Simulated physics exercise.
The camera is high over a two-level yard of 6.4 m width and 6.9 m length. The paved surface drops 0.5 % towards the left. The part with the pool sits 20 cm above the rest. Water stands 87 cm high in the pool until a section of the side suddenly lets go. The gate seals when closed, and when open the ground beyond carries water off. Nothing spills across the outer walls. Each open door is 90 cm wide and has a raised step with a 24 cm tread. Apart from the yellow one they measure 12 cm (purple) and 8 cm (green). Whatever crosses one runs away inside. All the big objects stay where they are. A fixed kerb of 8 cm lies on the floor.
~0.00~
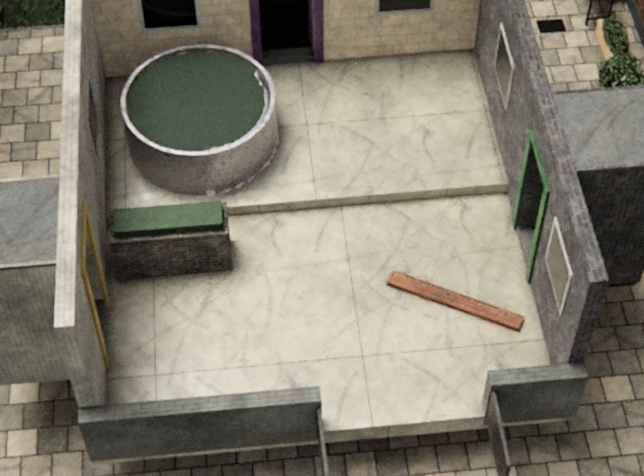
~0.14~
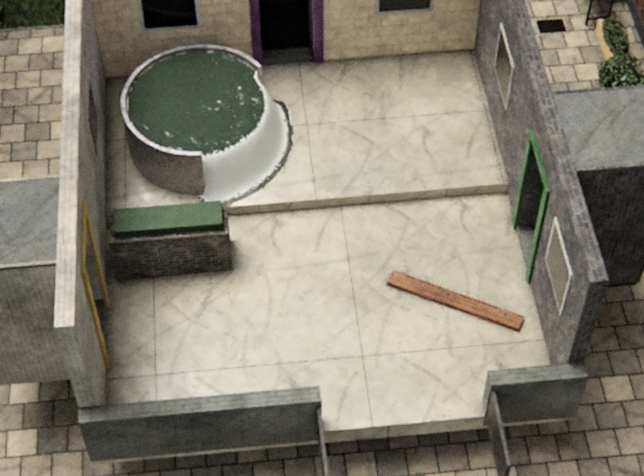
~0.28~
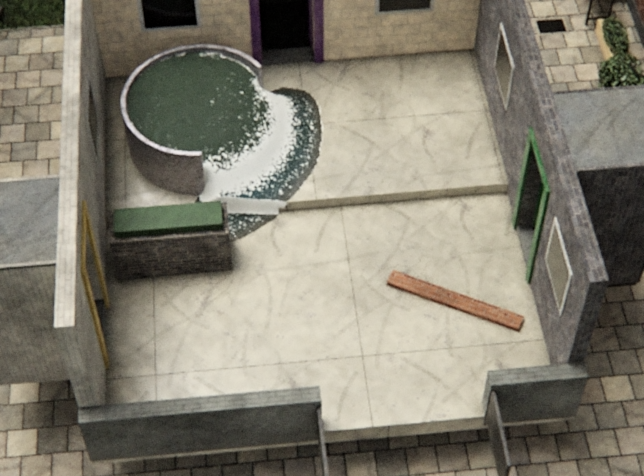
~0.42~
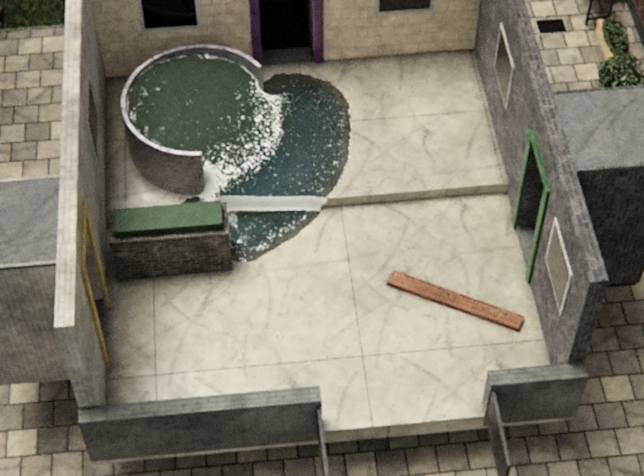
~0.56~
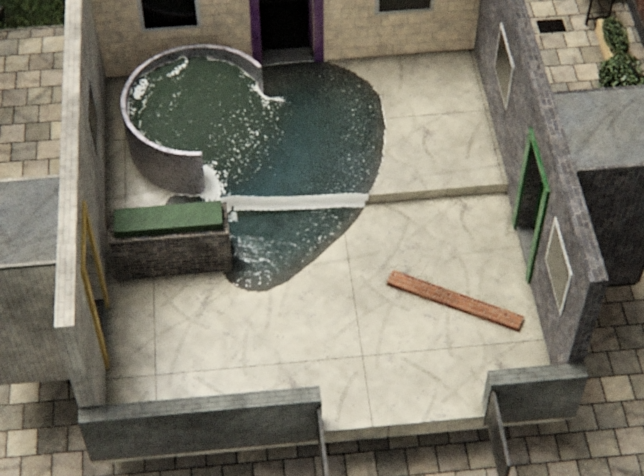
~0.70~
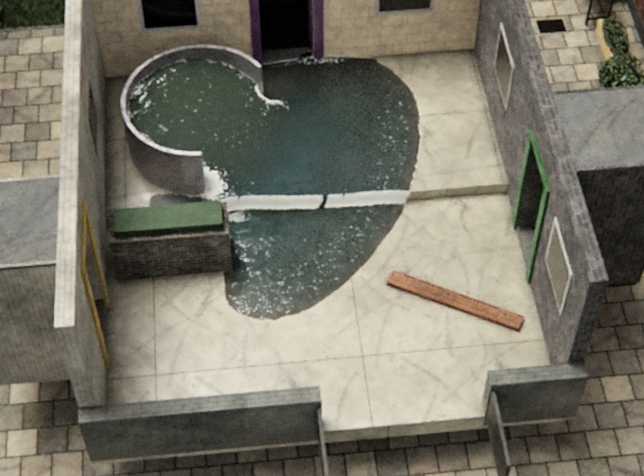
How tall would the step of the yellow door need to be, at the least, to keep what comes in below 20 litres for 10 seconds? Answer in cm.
Close to 8.5 cm is just enough.
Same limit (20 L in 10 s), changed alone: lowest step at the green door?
Roughly 19 cm at green.
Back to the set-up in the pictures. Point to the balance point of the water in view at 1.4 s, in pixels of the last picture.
Around (285, 165).
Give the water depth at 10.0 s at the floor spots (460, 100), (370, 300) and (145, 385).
Roughly 3, 5 and 12 cm, in turn.
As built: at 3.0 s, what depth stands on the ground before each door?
In cm: Purple 1, yellow 2, green 19.
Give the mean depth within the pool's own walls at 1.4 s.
Roughly 38 cm on average.
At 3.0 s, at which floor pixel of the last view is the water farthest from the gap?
At about (552, 394).
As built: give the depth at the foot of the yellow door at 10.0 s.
Roughly 11.0 cm deep.
After 1.4 s water covers 70 % of the floor, deepest (38 cm) near (470, 51); it has not reached the yellow door.
After 3.0 s water covers 80 % of the floor, deepest (38 cm) near (544, 362); 2 cm at the yellow door, 0 litres in over its 27 cm step.
After 10.0 s water covers 95 % of the floor, deepest (18 cm) near (108, 234); 11 cm at the yellow door, 0 litres in over its 27 cm step.
At the yellow door as built, the water arrived by 2.2 s and peaked near 15 cm at 9.0 s.
Run again over the same 10 s with other heights there, 32 litres in over 7 cm, 14 litres over 9.5 cm. The limit of 20 litres is kept from about 8.5 cm up.
